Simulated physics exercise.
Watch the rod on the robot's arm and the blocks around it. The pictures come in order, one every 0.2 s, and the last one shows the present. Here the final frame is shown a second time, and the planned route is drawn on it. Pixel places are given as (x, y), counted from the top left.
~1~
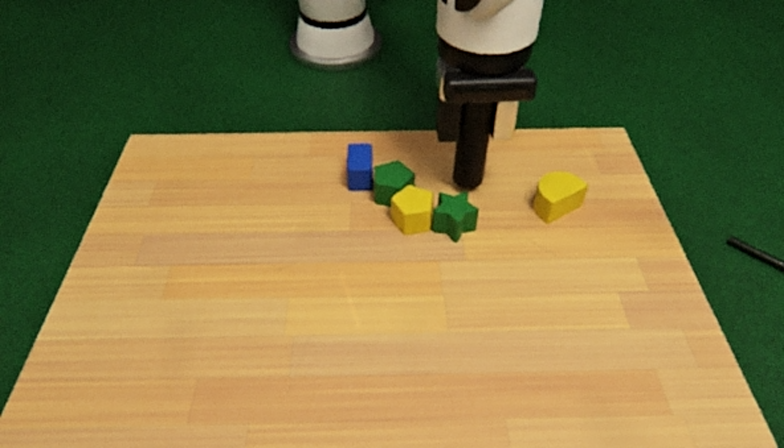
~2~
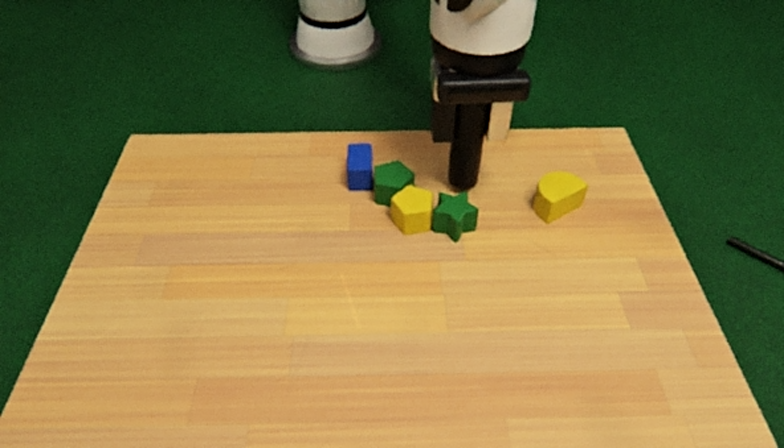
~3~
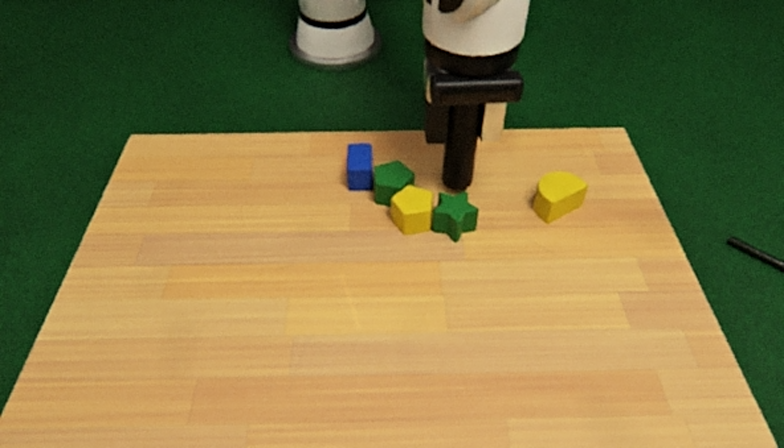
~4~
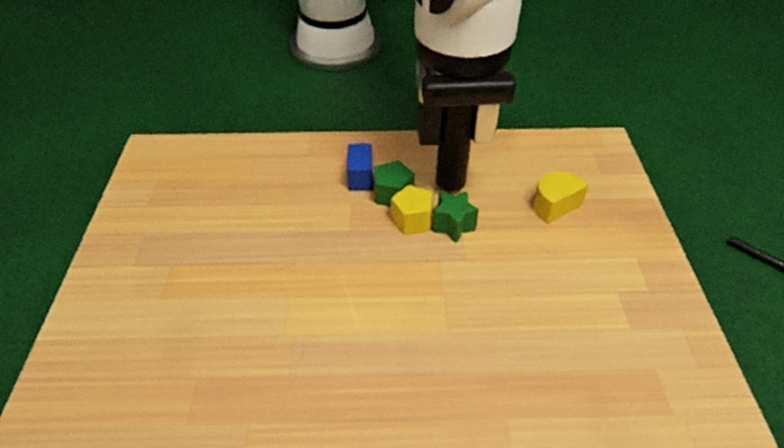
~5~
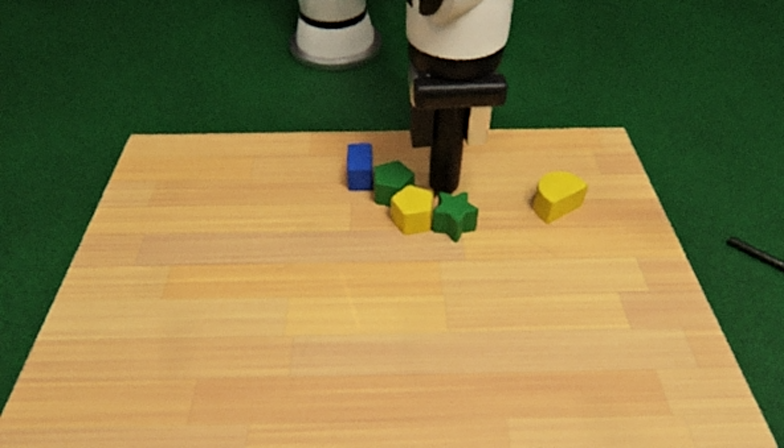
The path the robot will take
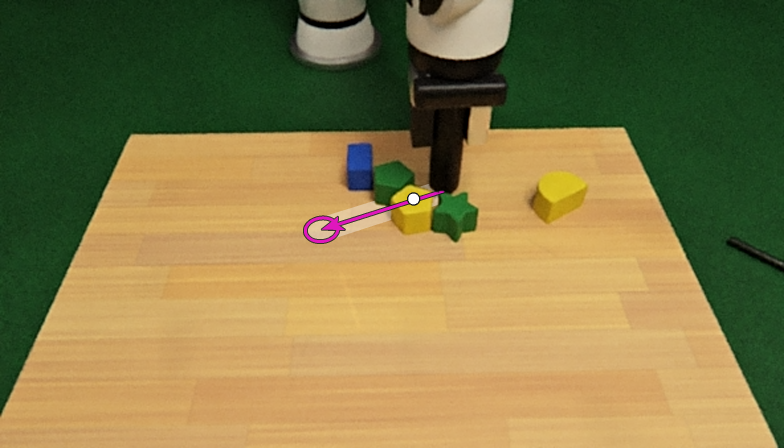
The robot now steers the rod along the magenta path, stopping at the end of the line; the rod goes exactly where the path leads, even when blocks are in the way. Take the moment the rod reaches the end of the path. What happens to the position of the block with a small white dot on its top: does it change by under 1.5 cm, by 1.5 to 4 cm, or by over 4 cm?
Medium: 1.5 to 4 cm.
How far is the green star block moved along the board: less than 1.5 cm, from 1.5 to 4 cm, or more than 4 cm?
Final distance: Less than 1.5 cm.
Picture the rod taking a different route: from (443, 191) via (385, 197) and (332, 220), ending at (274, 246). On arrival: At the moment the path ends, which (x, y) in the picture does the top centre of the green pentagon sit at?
The middle of the upper face of the green pentagon will lie at about (302, 183) in the picture.
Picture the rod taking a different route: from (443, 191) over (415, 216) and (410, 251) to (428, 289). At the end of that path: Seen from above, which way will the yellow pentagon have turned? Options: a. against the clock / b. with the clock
The one that fits is b, with the clock.
Drawn move, from (443, 191) to (322, 230); the dot is on the yellow pentagon.
The first path, step by step. One third of the way, rod (404, 196); blue rectangle (350, 154), turned 35° clockwise; green pentagon (367, 176), turned 20° clockwise; yellow pentagon (406, 206), turned 30° anticlockwise.
Two thirds of the way, rod (363, 209); blue rectangle (345, 152), turned 55° clockwise; green pentagon (338, 178), turned 70° clockwise; yellow pentagon (404, 210), turned 45° anticlockwise.
At the end, rod (321, 222); blue rectangle (345, 152), turned 55° clockwise; green pentagon (330, 178), turned 100° clockwise; yellow pentagon (404, 210), turned 45° anticlockwise; green star block still.
